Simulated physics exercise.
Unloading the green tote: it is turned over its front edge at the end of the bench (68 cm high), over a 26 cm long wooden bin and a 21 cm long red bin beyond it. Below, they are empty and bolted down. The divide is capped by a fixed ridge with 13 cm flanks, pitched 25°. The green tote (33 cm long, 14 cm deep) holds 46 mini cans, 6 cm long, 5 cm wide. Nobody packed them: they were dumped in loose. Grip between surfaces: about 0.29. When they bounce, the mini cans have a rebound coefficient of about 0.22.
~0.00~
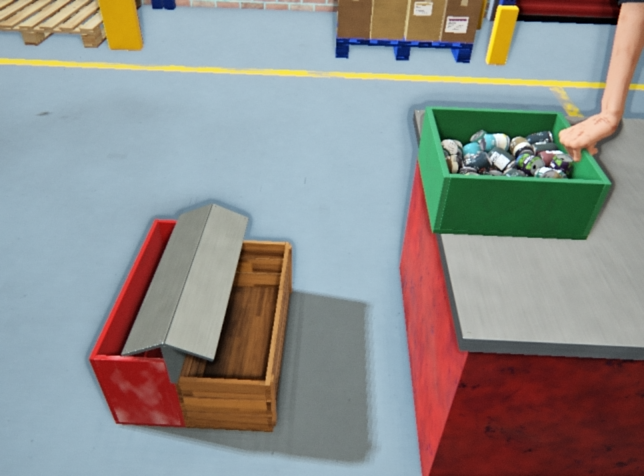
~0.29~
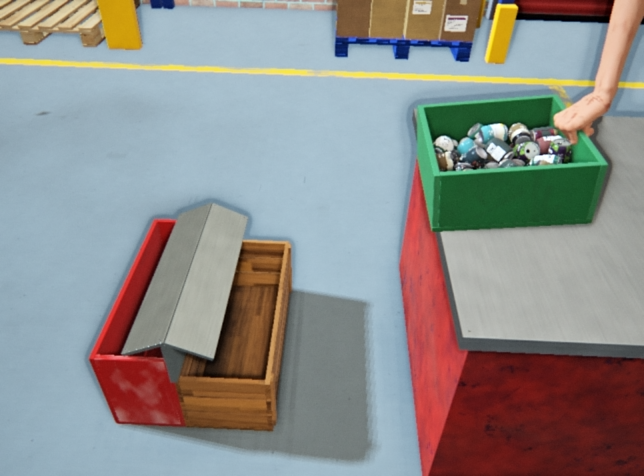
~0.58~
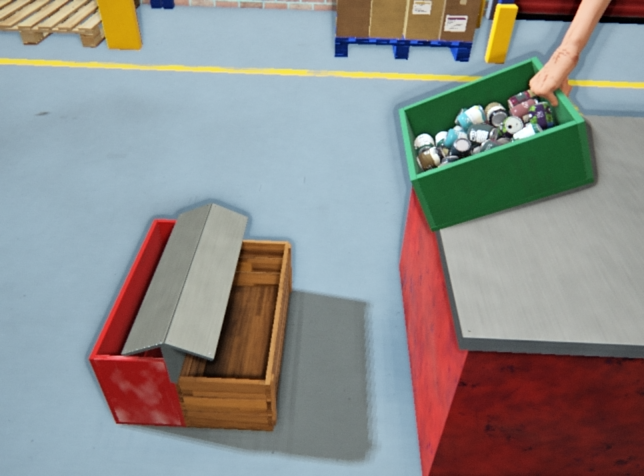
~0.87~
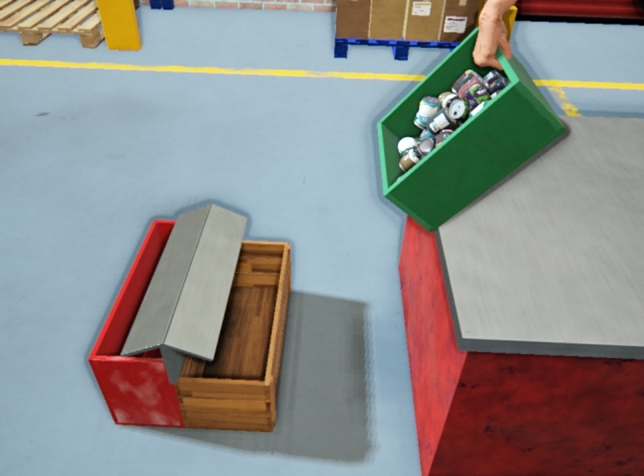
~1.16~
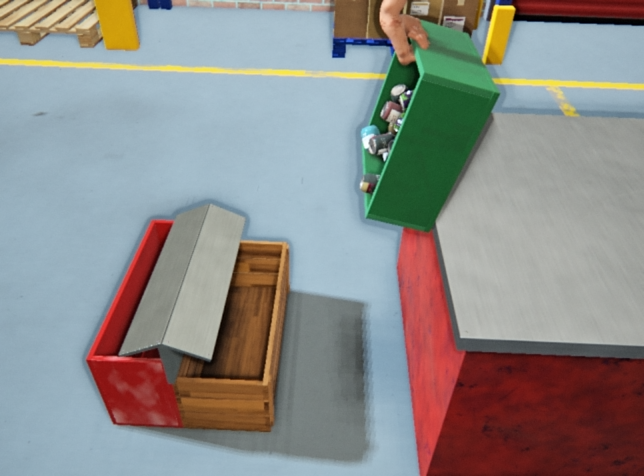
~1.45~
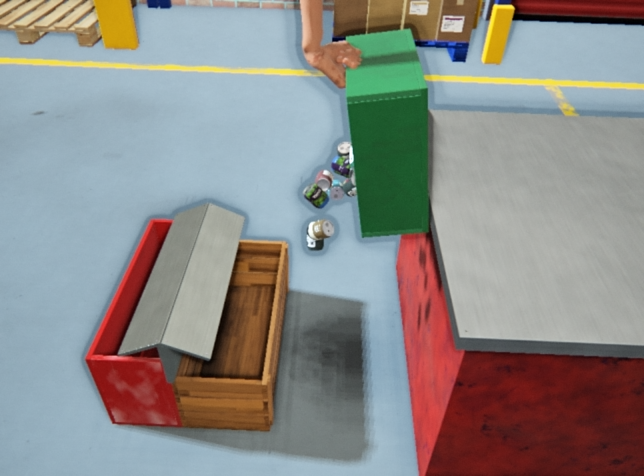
A hand tilts a green tote over the bench's end, and several small cans tumble out.
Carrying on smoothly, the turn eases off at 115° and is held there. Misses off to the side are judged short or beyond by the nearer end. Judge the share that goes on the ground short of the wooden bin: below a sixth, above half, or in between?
On the ground short of the wooden bin you'd find above half of them.
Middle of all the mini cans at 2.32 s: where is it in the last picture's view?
(302, 340).
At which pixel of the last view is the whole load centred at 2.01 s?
Estimated centre in the last picture: (305, 336).
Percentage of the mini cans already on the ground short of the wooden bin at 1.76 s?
Estimated fraction: Some 10 percent.
After 1.59 s, tilt 107°; 31 still in the green tote and 15 in the air.
After 1.76 s, tilt 113°; 15 still in the green tote, 2 in the wooden bin, 4 on the ground short of the wooden bin and 25 in the air.
After 2.01 s, tilt 115°; 10 in the wooden bin, 17 on the ground short of the wooden bin and 19 in the air.
When it is over (at 2.32 s), 14 in the wooden bin and 32 on the ground short of the wooden bin. Asked share, 32 of 46, 70 per cent.
